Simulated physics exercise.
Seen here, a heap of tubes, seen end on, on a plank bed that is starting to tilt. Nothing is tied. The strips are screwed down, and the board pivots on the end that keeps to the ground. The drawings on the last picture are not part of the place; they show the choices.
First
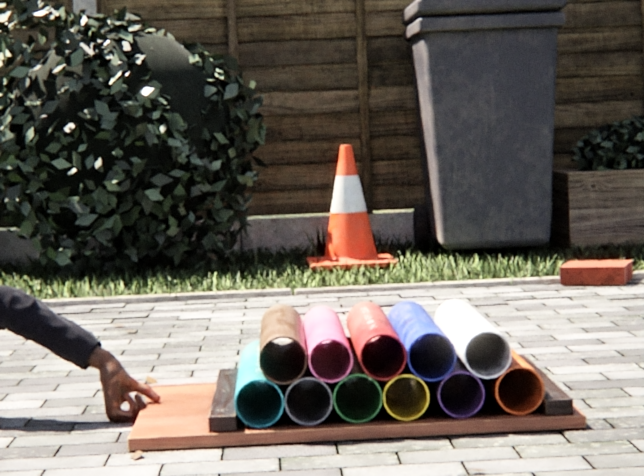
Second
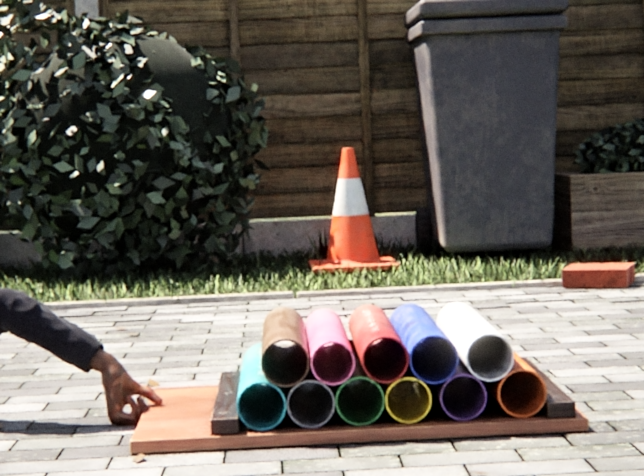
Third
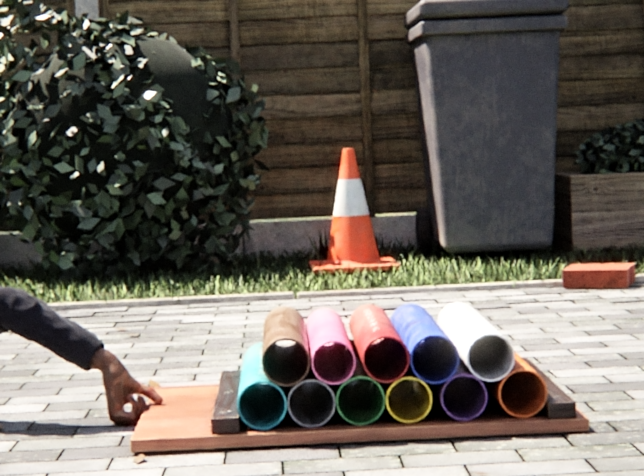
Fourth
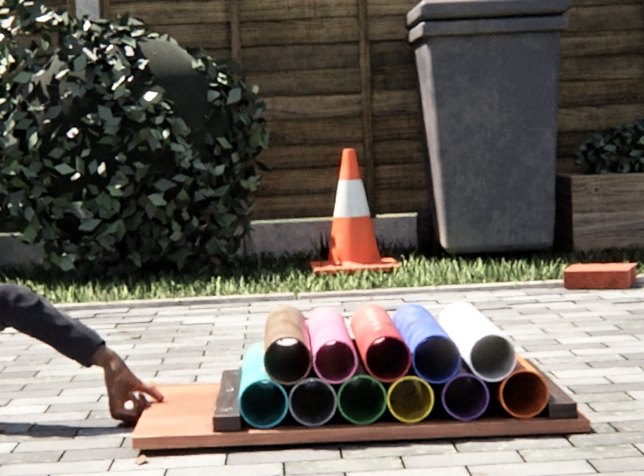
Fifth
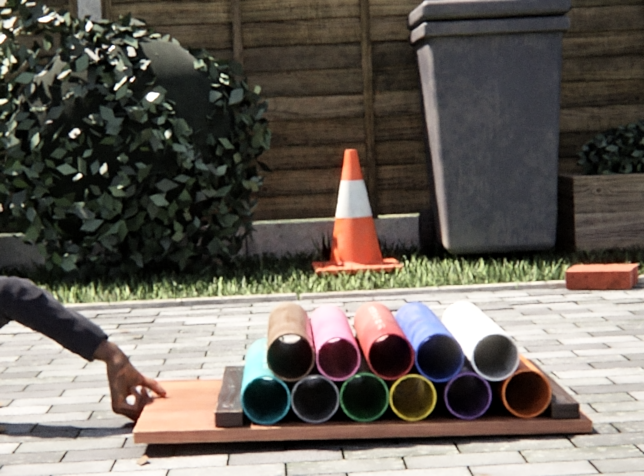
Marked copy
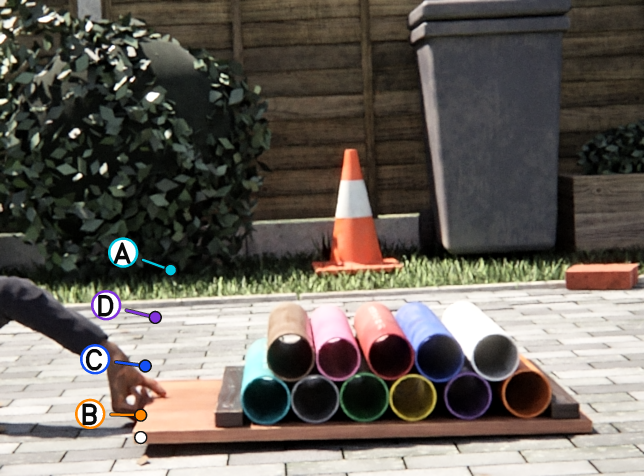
In this clip, a hand at the left grips the end of a reddish board carrying colourful tubes stacked in two rows between dark strips, then raises that end very slightly while the tubes keep their arrangement.
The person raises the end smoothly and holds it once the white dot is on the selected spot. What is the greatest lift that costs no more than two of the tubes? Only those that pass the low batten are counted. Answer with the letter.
The highest mark that will do is A.
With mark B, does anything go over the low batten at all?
No.
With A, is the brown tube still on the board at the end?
Yes.
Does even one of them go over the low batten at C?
No, at C.
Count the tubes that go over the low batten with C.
With C, none.
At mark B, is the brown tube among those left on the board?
The brown tube: Yes.
On the marked copy, A at (171, 270); B at (141, 415); C at (145, 366); D at (155, 317); the white dot at (141, 438).
Taking A. A third of the way, board at 15°.
Two thirds of the way, board at 23°.
When it is over, board at 23°, one over the low batten (white).
As for the rest, B none over the low batten; C none over the low batten; D none over the low batten.
